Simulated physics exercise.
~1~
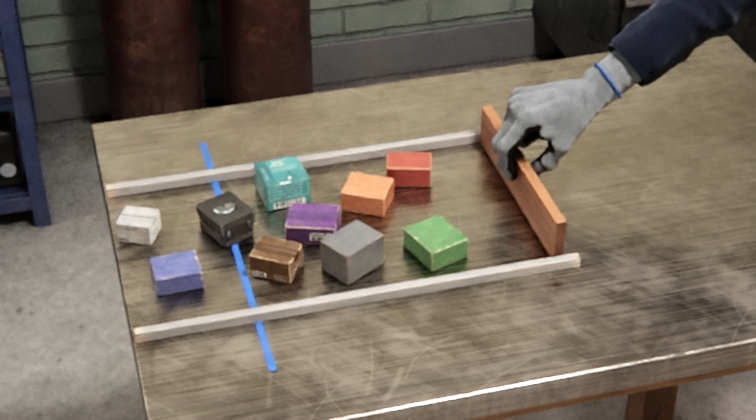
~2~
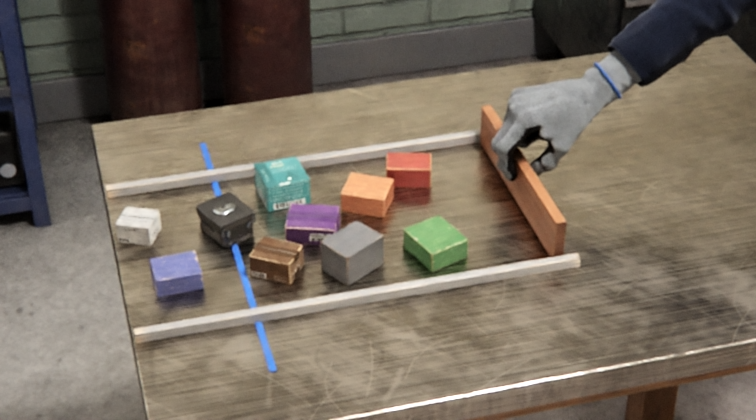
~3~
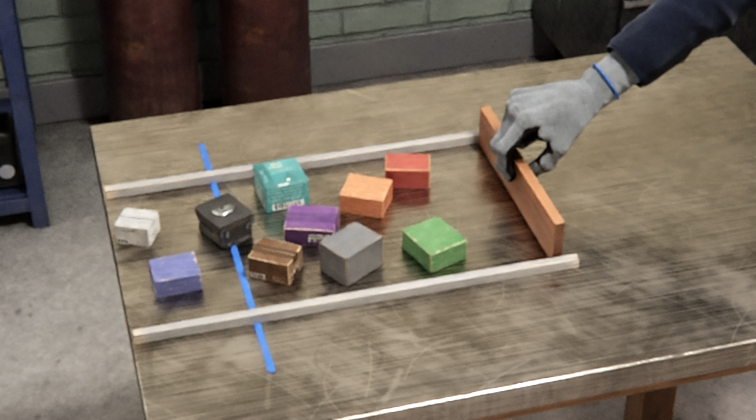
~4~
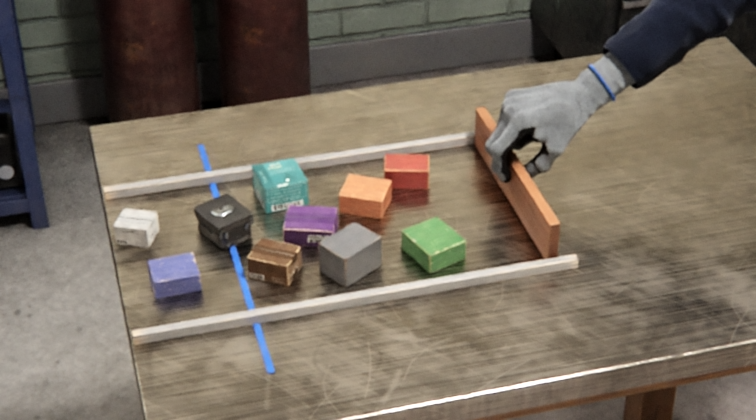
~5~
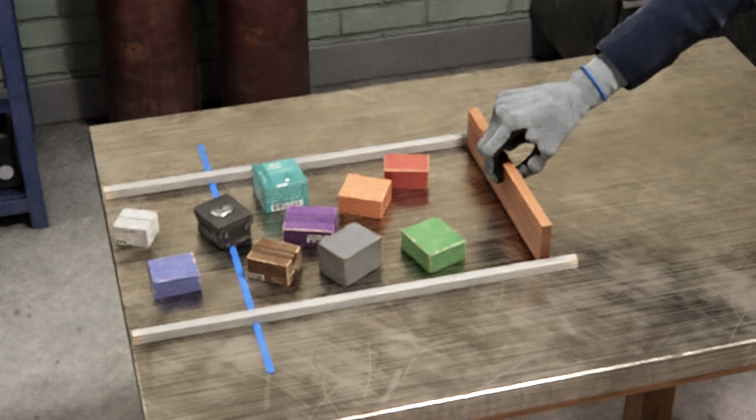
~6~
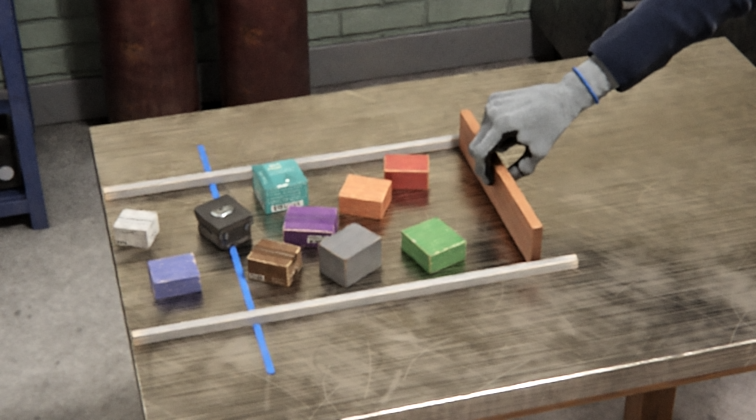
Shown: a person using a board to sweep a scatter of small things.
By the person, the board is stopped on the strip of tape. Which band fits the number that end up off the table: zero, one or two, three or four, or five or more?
The band is one or two.
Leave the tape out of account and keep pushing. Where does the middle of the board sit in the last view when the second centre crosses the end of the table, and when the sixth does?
At (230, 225) for the second, at (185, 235) for the sixth.
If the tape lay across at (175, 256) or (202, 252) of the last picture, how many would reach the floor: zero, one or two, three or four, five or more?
Taking the two places in turn, it's 5 or more; 3 or 4.
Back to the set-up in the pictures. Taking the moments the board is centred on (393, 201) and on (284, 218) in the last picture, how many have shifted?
The first count is 4, and then it's 9.
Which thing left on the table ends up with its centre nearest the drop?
That one is the white box.
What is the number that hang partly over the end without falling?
2 of them.
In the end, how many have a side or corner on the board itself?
My count gives 3.
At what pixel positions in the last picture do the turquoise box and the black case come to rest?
The turquoise box comes to rest at (150, 198), and the black case comes to rest at (150, 230).
A little later, none off yet; white box at rest near (136, 229); blue block at rest near (174, 276); black case at rest near (224, 223).
Next, none off yet; white box at rest near (135, 228); blue block shifted about its own width near (142, 286); black case shifted about its own width near (179, 229).
When it is over, the number that fall off is one or two; down, blue block.
